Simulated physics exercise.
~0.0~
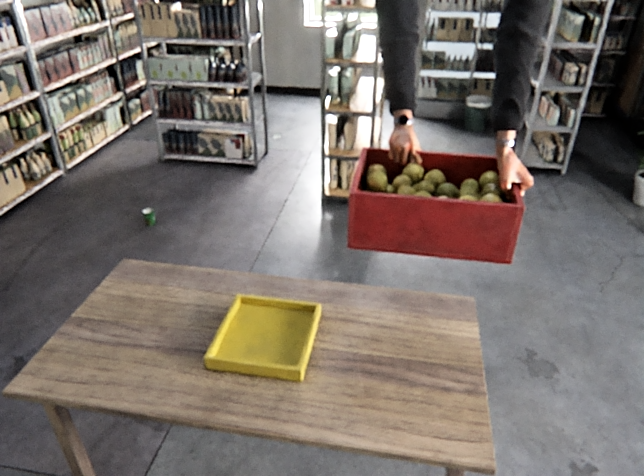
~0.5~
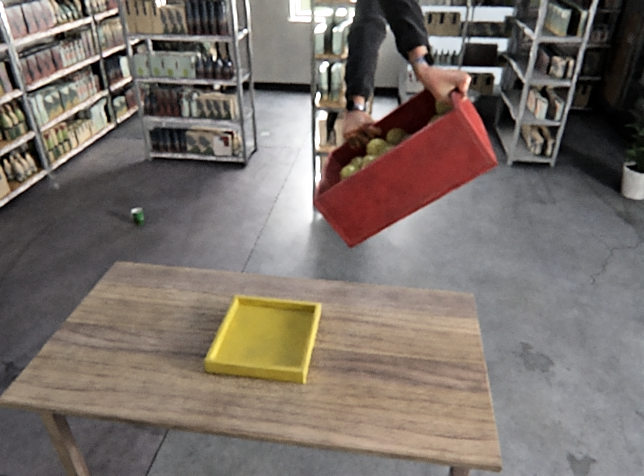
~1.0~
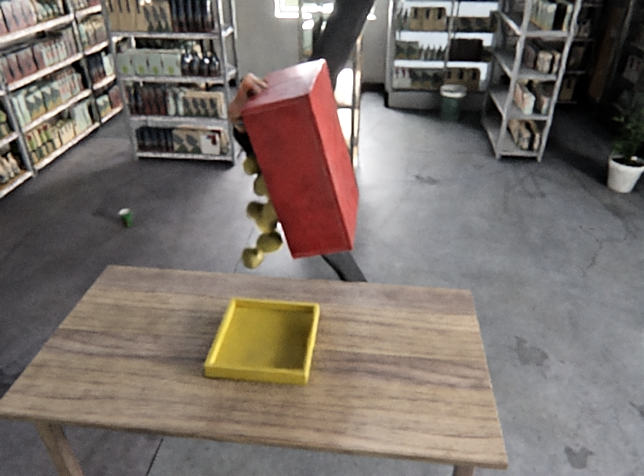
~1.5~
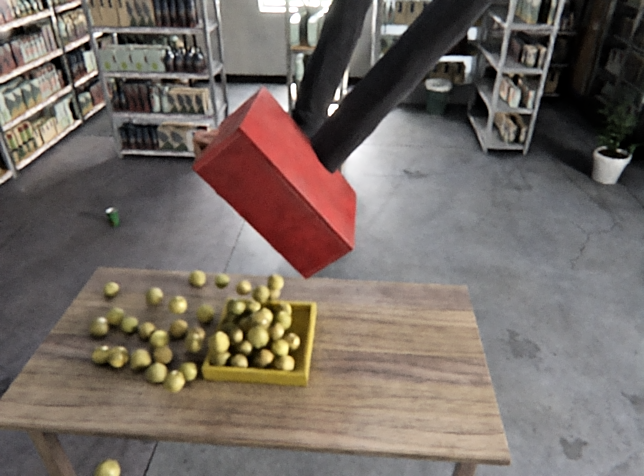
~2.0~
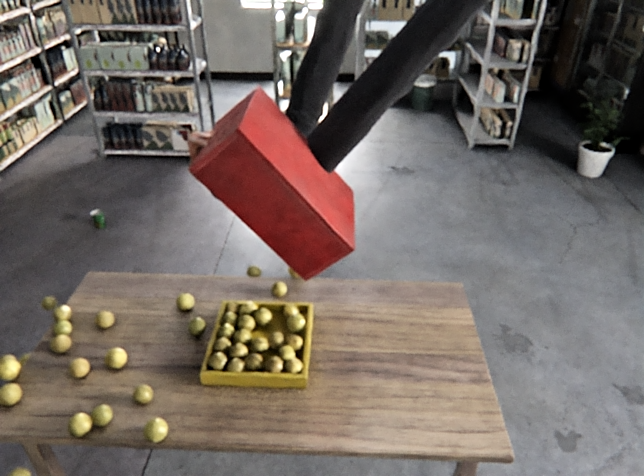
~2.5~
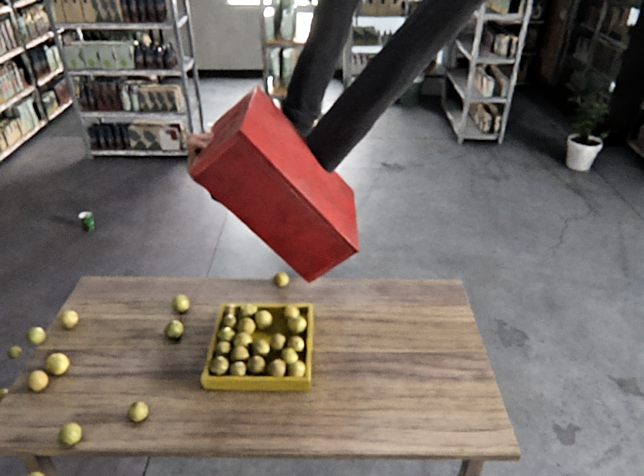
A red box of yellow apples was tipped over by two hands above a wooden table, and the apples tumbled out, filling a small yellow tray while many others scattered leftward across the tabletop, some rolling off, as the box hung tilted overhead.
